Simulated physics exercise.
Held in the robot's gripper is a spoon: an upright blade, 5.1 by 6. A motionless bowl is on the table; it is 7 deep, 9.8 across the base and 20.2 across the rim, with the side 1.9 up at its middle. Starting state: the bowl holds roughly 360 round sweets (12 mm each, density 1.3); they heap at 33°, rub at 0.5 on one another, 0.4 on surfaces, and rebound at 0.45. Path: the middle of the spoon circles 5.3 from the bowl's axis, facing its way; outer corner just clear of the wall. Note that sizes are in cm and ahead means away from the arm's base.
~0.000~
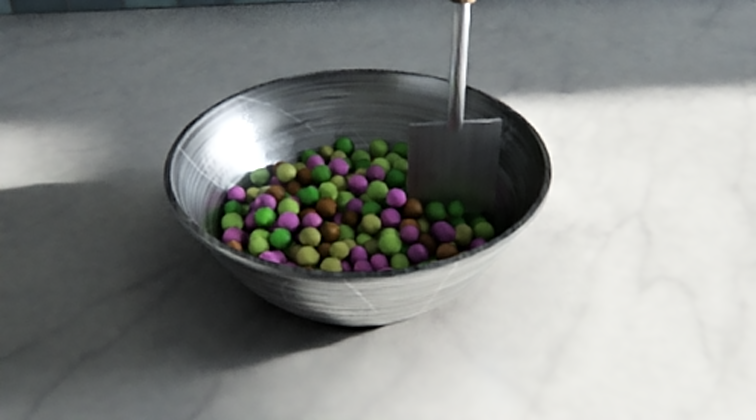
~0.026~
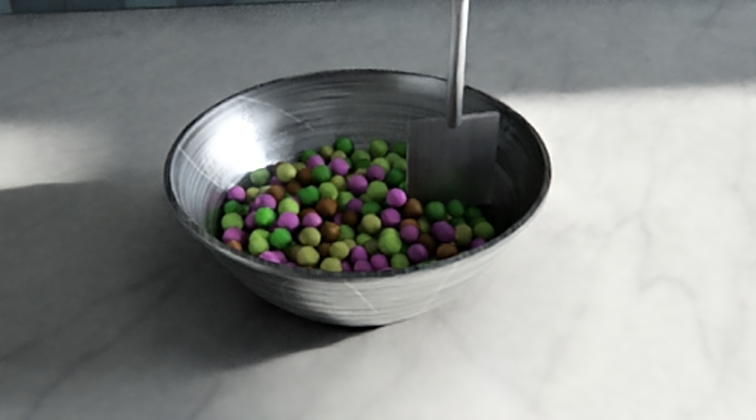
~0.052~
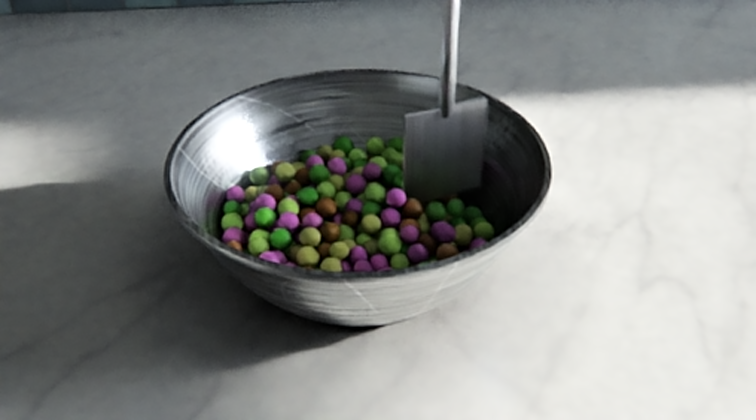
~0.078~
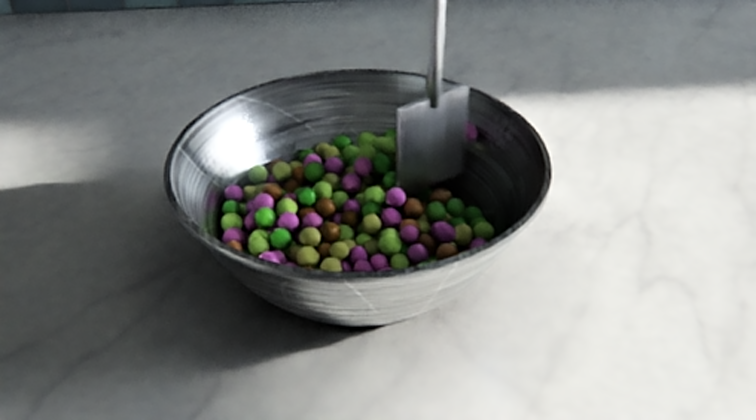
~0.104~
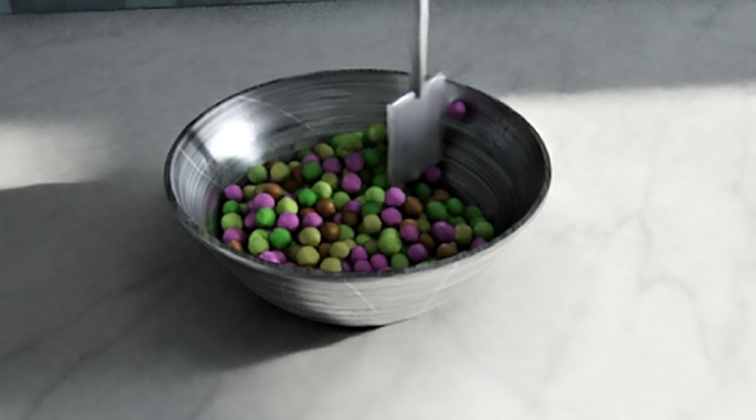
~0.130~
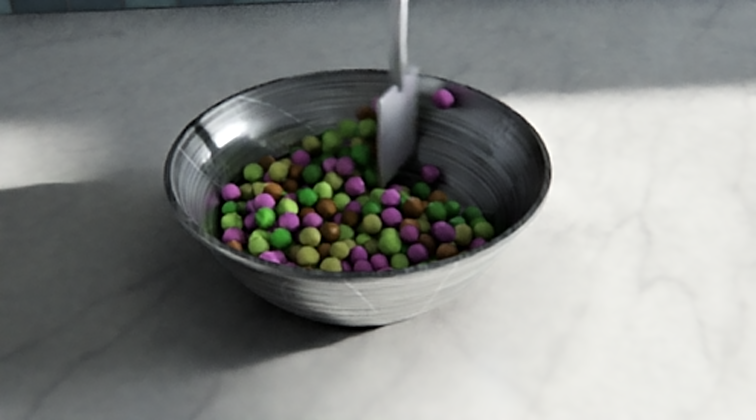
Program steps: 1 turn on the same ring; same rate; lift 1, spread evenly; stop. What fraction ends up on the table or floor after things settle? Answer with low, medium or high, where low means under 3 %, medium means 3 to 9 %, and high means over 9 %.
Medium.
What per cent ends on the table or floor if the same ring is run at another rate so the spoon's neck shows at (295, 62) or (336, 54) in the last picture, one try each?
Some 25 and 20 %.
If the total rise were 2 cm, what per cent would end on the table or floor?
Around 0 %.
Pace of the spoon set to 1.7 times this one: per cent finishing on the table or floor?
20 %.
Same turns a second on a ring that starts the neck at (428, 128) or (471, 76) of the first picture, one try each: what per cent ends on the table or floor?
Near 0 and 0 in a hundred, one try each.
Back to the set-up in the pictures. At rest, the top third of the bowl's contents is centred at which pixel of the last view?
About (401, 199).
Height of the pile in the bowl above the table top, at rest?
Roughly 6.0 cm.
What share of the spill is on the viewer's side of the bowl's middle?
Close to 80 percent, I reckon.
After 0.34 s, 175° round, highest piece 8 above the table; 356 in the bowl, 3 in flight or on the tool.
After 0.56 s, 291° round, highest piece 8 above the table; 343 in the bowl, 12 on the table or floor, 4 in flight or on the tool.
After 0.87 s, 0° round, highest piece 7 above the table; 339 in the bowl, 20 on the table or floor.
After 1.57 s, 0° round, highest piece 6 above the table; 339 in the bowl, 20 on the table or floor.
At rest, 339 in the bowl, 20 on the table or floor. That is 6 % on the table or floor.
